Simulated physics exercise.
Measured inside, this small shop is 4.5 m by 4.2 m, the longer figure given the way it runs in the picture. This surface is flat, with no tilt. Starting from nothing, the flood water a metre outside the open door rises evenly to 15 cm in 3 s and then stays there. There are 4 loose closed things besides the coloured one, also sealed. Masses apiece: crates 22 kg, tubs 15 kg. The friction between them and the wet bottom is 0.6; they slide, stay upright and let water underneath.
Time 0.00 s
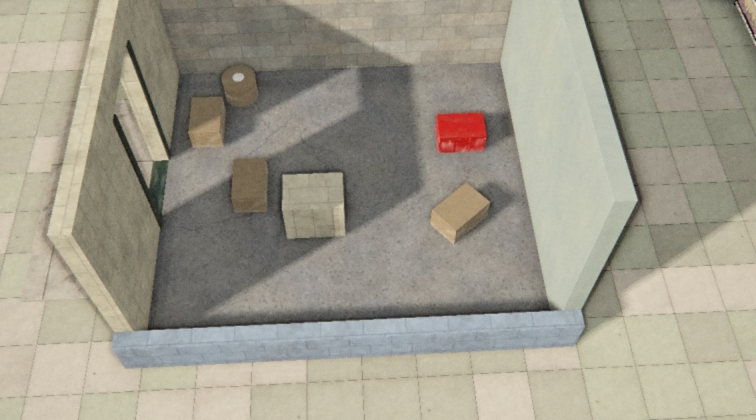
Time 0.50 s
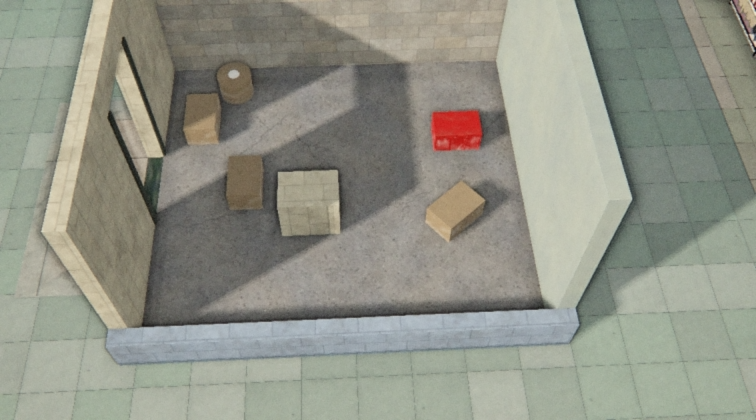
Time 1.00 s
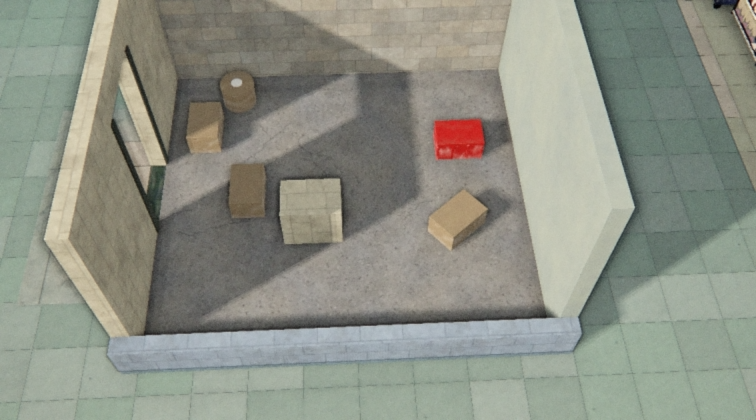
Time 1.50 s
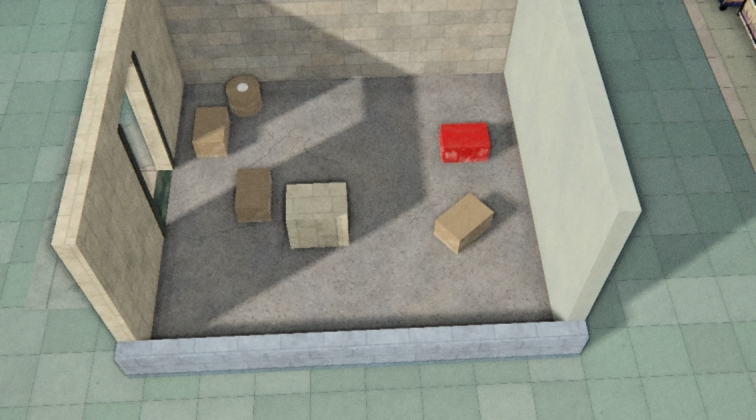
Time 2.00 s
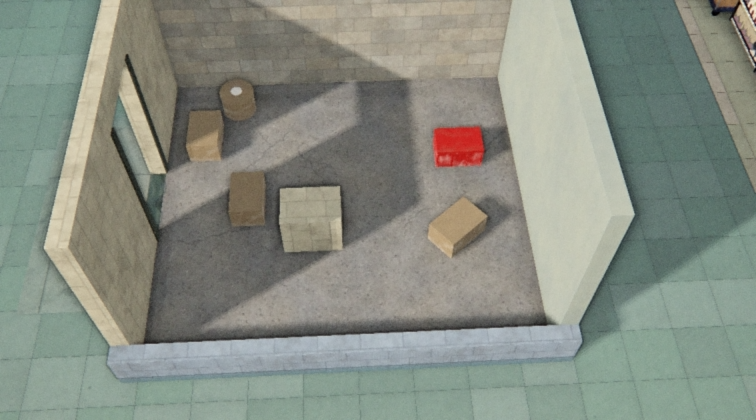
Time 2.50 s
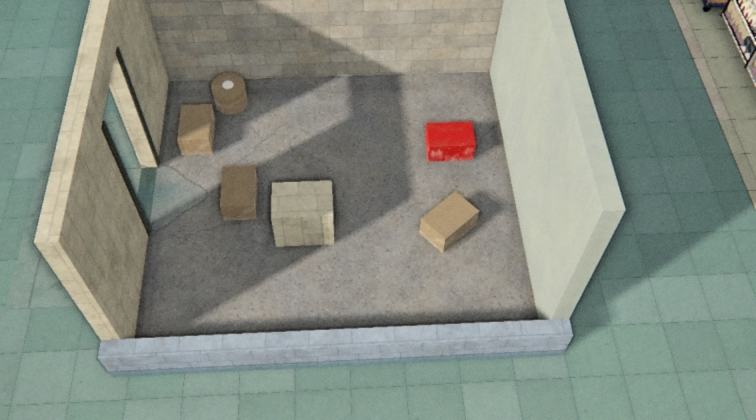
A bright red crate and several brown and pale boxes sat still on the floor of a small open-topped shop, while the view shifted slightly and a little water appeared by the left doorway.
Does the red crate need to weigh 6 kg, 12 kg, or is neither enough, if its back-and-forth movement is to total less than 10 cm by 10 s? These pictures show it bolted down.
It will take just the lighter choice to stop it.
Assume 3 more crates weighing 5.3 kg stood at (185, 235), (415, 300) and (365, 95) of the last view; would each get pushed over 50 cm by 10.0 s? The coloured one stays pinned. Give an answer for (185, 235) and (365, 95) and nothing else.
Beyond, beyond.
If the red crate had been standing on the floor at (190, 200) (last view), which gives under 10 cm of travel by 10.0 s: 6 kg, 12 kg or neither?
Note: None OK.
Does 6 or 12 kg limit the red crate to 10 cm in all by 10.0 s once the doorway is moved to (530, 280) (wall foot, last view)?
In that setup the first mass works.
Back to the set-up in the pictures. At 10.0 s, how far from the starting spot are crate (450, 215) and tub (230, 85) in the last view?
Shifts: 0 cm / 0 cm.
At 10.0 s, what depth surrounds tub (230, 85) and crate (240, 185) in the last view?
I'd put it at 3 cm and 5 cm respectively.
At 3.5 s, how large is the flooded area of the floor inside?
About 2.0 m2.
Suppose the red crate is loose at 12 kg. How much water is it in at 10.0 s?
Close to 3 cm deep.
After 3.5 s the red crate would be 0 cm from its start with 6 kg and 0 cm from its start with 12 kg; 0 cm of water round it then.
After 4.5 s the red crate would be 0 cm from its start with 6 kg and 0 cm from its start with 12 kg; 0 cm of water round it then.
After 7.0 s the red crate would be 0 cm from its start with 6 kg and 0 cm from its start with 12 kg; 1 cm of water round it then.
After 10.0 s the red crate would be 0 cm from its start with 6 kg and 0 cm from its start with 12 kg; 3 cm of water round it then.
